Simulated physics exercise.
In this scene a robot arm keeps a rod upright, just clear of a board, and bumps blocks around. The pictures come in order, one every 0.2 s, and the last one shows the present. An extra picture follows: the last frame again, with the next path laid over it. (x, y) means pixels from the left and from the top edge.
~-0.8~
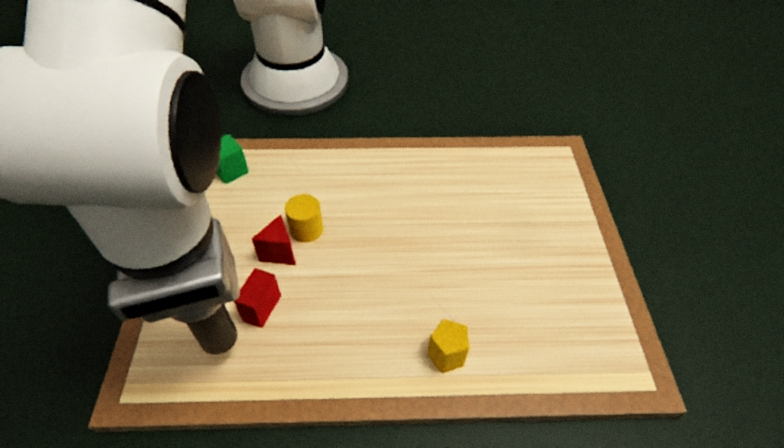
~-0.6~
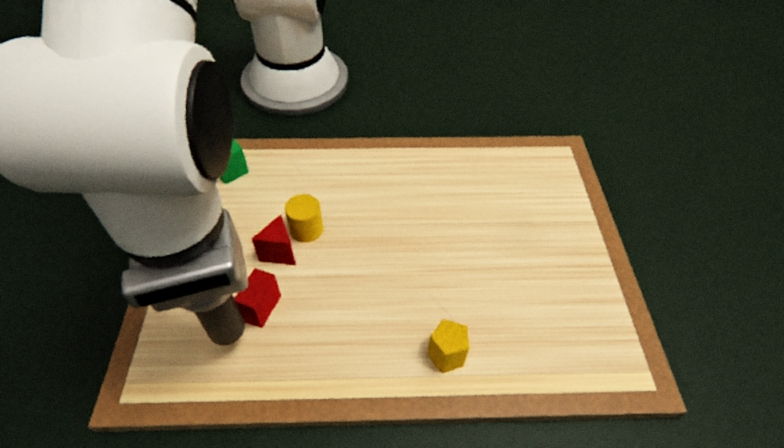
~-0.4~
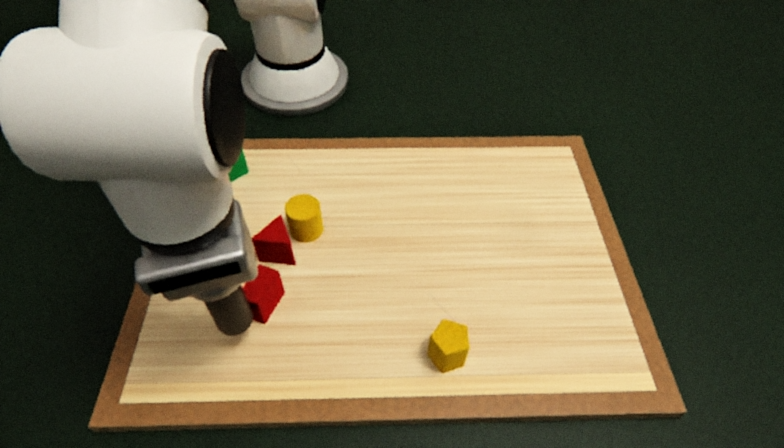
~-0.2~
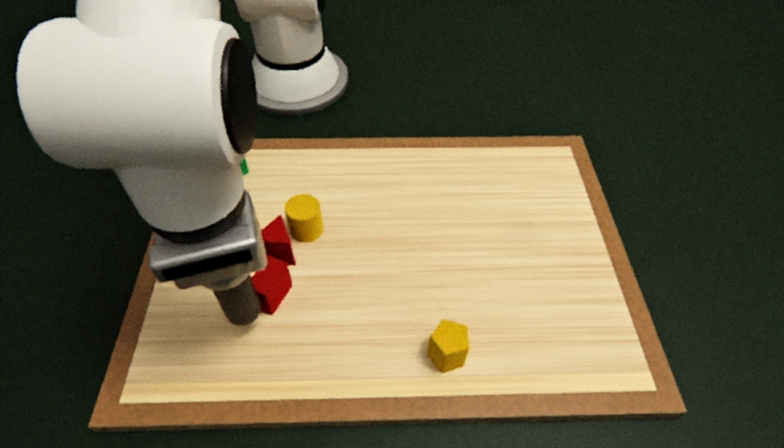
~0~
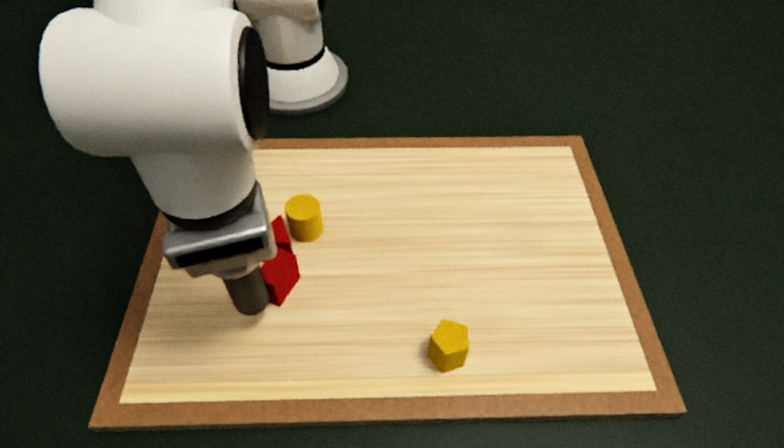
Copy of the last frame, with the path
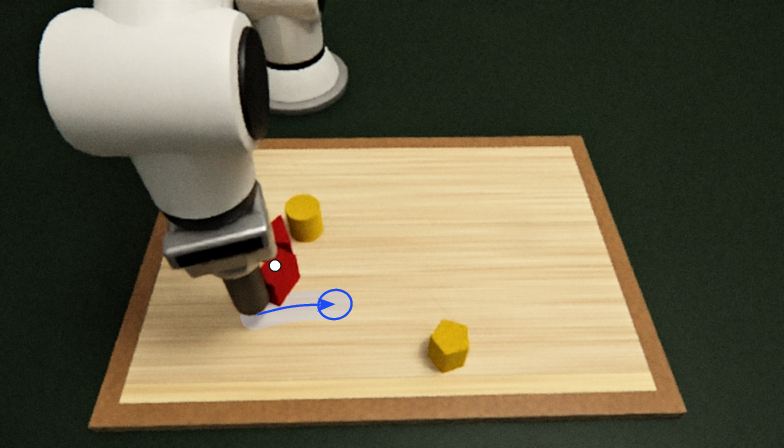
A white robot arm with a dark rod at its tip reaches over a pale wooden board with a brown border, seen from above at a fixed angle. A green block, a yellow cylinder, a red triangular block and a red block sit toward the left, with a yellow pentagonal block lower right. The rod slides slowly up and right, nudging the lower red block toward the triangular one.
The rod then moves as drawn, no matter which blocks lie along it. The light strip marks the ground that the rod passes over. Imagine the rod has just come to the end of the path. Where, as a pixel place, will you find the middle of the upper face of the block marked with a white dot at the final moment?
Final place: (306, 250).
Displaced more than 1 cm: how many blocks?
Only one block.
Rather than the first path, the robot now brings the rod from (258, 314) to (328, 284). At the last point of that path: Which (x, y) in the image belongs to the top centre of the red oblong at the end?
It ends at (320, 231).
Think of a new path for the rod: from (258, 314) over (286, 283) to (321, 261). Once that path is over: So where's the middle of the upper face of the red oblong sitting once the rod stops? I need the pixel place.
At roughly (338, 214).
The line goes from (258, 314) by way of (284, 308) and (309, 305) to (335, 304); the dot is on the red oblong.
The first path, step by step. Halfway along, rod at (295, 292); red three-sided block at (276, 229), turned 15° anticlockwise; red oblong at (301, 251), turned 45° anticlockwise.
At the end, rod at (333, 290); red three-sided block at (276, 229), turned 15° anticlockwise; red oblong at (306, 250), turned 60° anticlockwise.
